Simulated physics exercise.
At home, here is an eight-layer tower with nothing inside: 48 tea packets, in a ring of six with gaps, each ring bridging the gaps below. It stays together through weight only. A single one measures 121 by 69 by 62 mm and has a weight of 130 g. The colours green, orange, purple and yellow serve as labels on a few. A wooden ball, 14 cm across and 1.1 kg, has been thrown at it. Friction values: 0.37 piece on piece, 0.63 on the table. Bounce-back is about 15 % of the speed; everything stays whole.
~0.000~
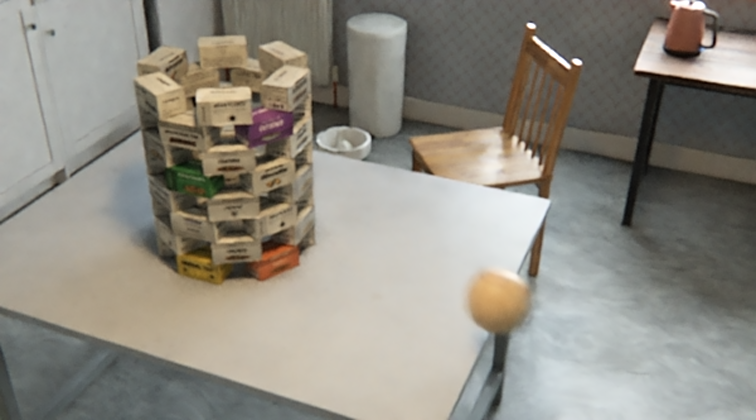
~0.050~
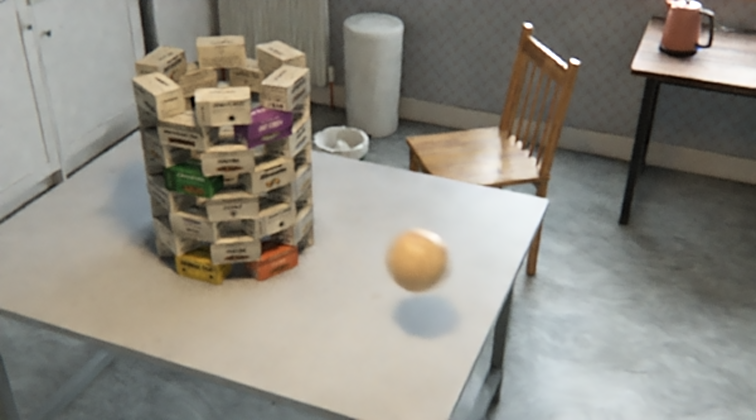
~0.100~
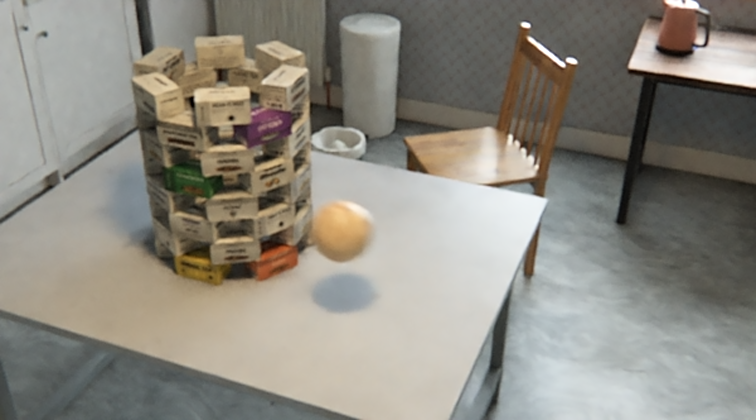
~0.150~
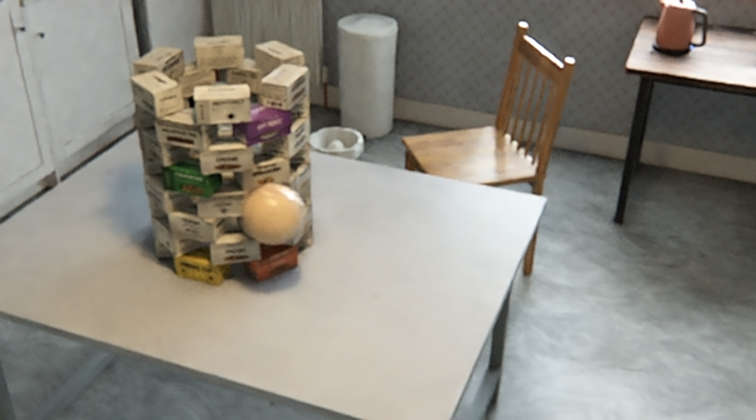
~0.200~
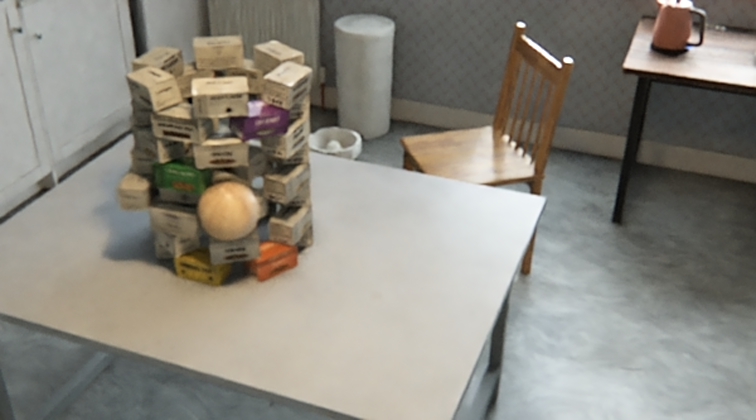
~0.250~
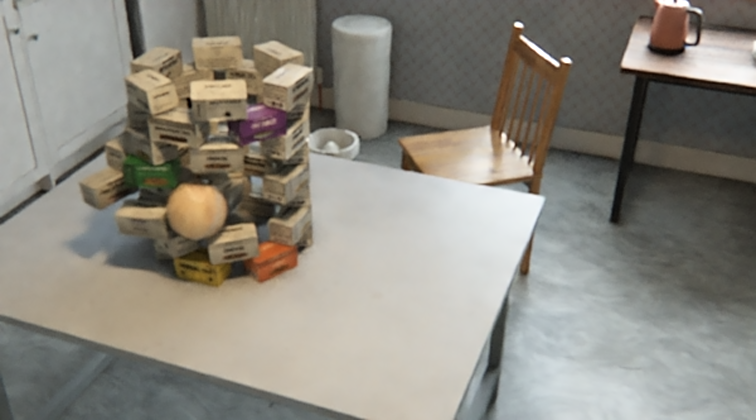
A wooden ball flies in from the right over a table and strikes the lower part of a round tower of stacked packets, pushing several pale ones and a green one leftward while the purple one above tilts slightly.
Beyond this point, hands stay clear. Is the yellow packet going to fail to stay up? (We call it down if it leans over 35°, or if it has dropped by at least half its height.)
No, well, that one is left up.
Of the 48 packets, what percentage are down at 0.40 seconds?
20 %.
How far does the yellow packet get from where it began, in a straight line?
Roughly 0 centimetres.
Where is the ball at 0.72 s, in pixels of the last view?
You'll find it near (46, 240).
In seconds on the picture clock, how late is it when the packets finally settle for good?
That comes at about 2.5 s.
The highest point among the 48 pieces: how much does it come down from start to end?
Roughly 12 cm.
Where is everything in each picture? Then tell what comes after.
In the first picture (each place is the centre of the face we see best; the camera moves round a little), ball (498, 301) 56 cm from contact, 4.0 m/s; yellow packet (197, 270); orange packet (280, 264); green packet (187, 184); all as stacked.
The second picture shows ball (419, 261) 37 cm from contact, 3.8 m/s; yellow packet (197, 271).
The third picture shows ball (342, 232) 19 cm from contact, 3.7 m/s; yellow packet (196, 271).
The fourth picture shows ball (273, 214) after contact, 3.1 m/s; yellow packet (196, 271); 7 have shifted.
The fifth picture shows ball (228, 211) after contact, 1.8 m/s; yellow packet (196, 272); purple packet (267, 126) tilted 8°; 17 have shifted.
The sixth picture shows ball (196, 210) after contact, 1.4 m/s; yellow packet (196, 273); green packet (148, 176) tilted 6°; purple packet (264, 129) moved 18 mm; steepest lean 13°, the packet at (220, 110); 21 have shifted.
By 0.40 s, ball still moving; 9 of the 48 packets down; yellow packet unmoved; purple packet tilted 59°, 50 mm lower.
By 0.72 s, ball still moving; 20 of the 48 packets down; yellow packet unmoved; purple packet on its side.
By 1.38 s, ball still moving; 27 of the 48 packets down; yellow packet unmoved; purple packet on its side.
When it is over (2.7 s), ball rolling away; 28 of the 48 packets down; yellow packet unmoved; purple packet on its side; green packet 25 cm lower. In pixels of the last frame, middles, yellow packet near (203, 265), purple packet near (220, 311).
